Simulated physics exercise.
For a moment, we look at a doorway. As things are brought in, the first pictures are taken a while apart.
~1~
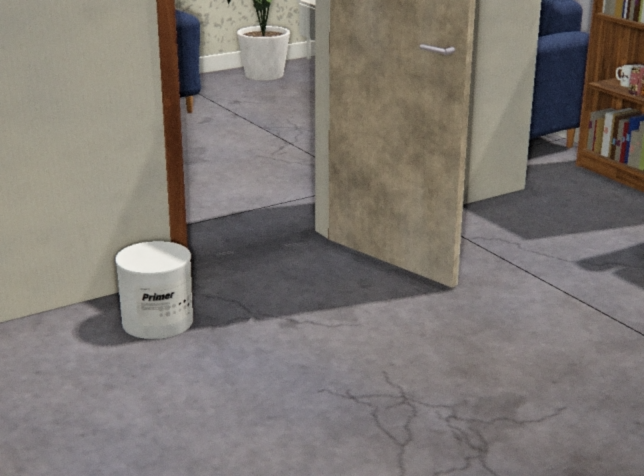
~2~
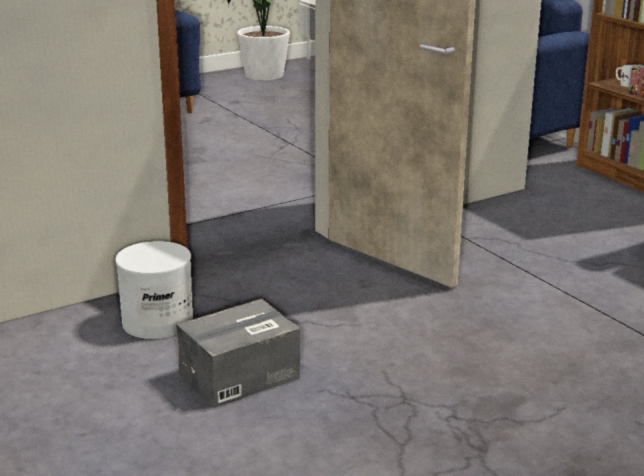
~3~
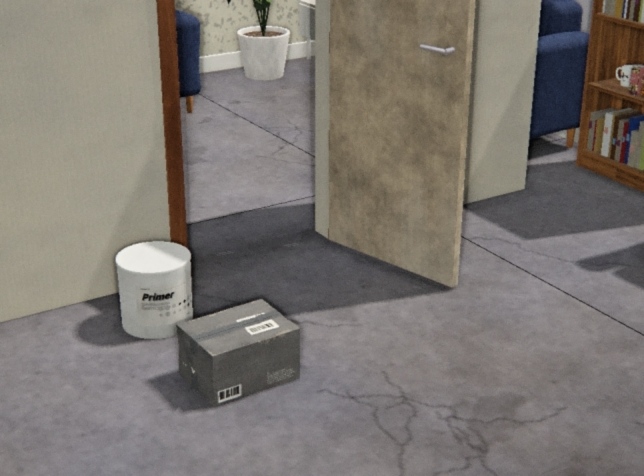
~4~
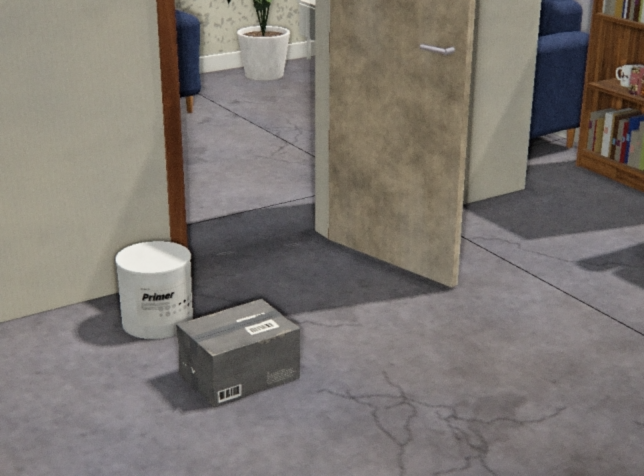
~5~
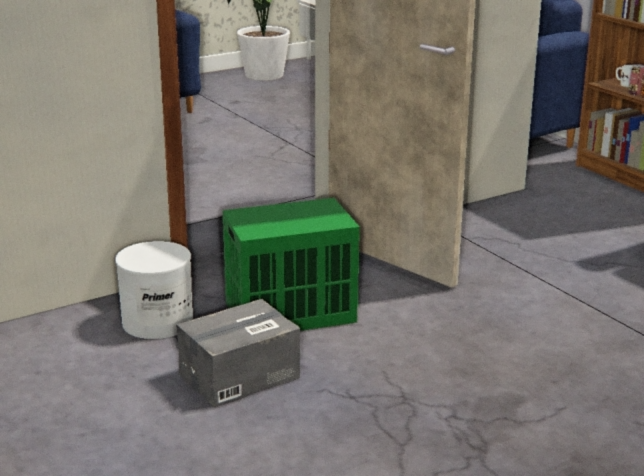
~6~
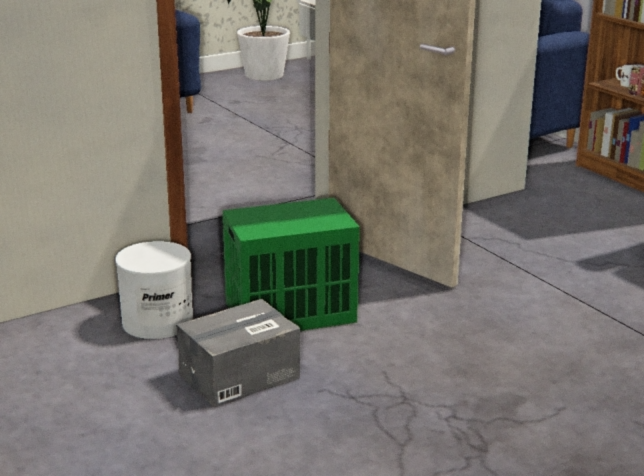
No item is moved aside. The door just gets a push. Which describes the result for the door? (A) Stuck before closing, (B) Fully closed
The answer is A.
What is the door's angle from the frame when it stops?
The answer is roughly 65°.
Then, 0.60 s past the last view, open by 89°.
Then, 0.90 s past the last view, open by 75°.
Finally, open by 64°; all 3 still in place. Final places as the last picture's camera would see them, green chest near (287, 267).
